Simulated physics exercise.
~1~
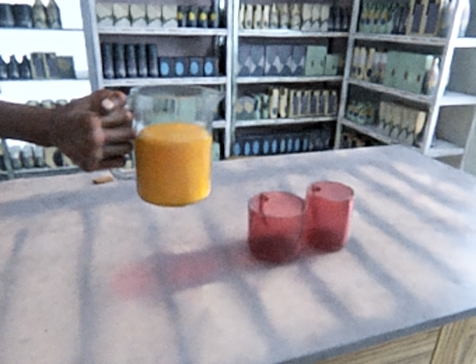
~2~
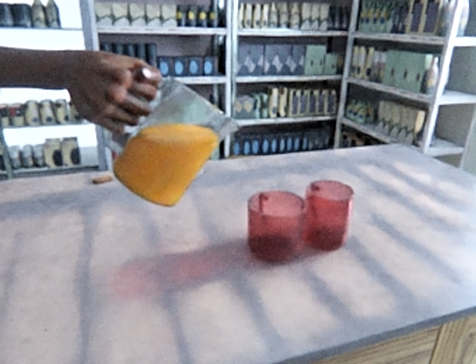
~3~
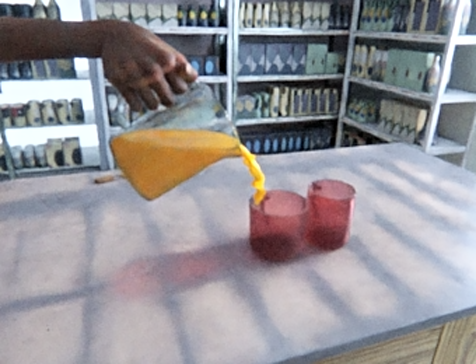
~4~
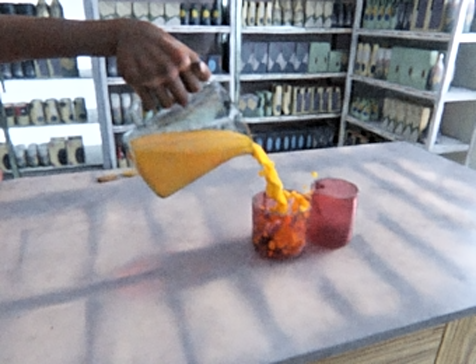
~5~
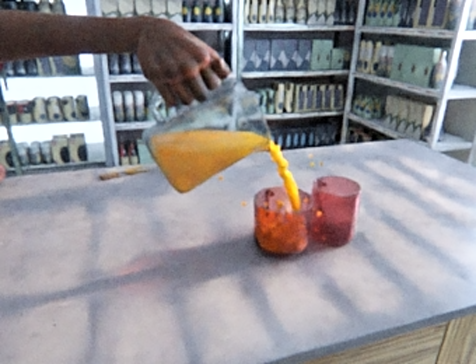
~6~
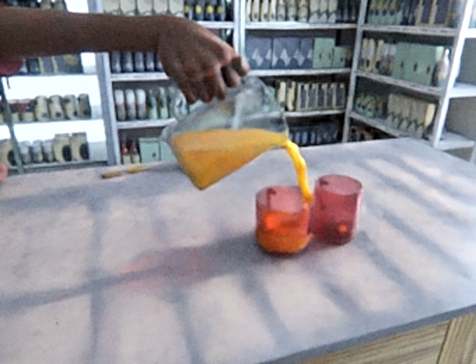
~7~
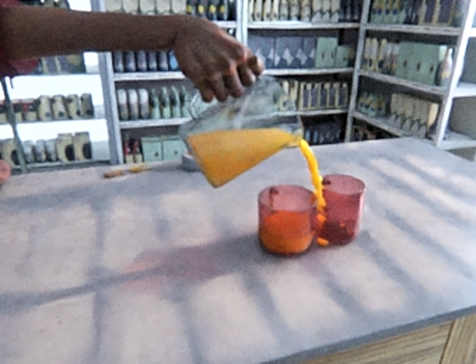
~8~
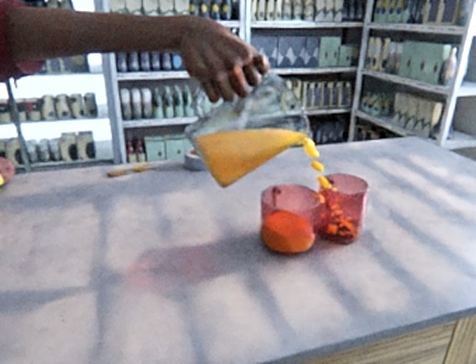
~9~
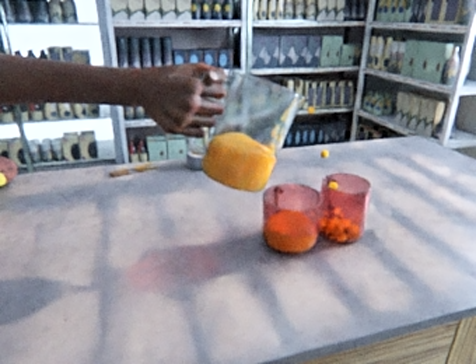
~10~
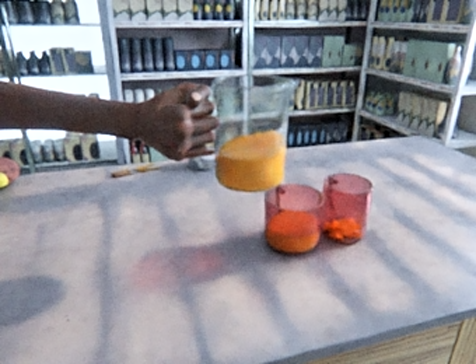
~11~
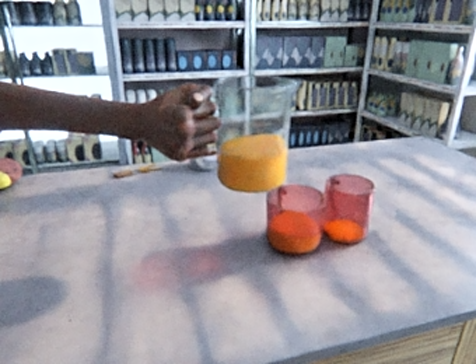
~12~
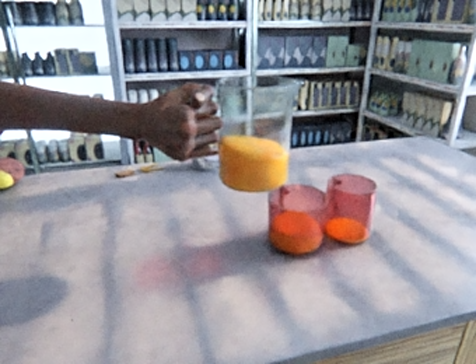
A hand tilting a glass pitcher and pouring orange juice into two red mugs on a counter, then holding the pitcher upright.
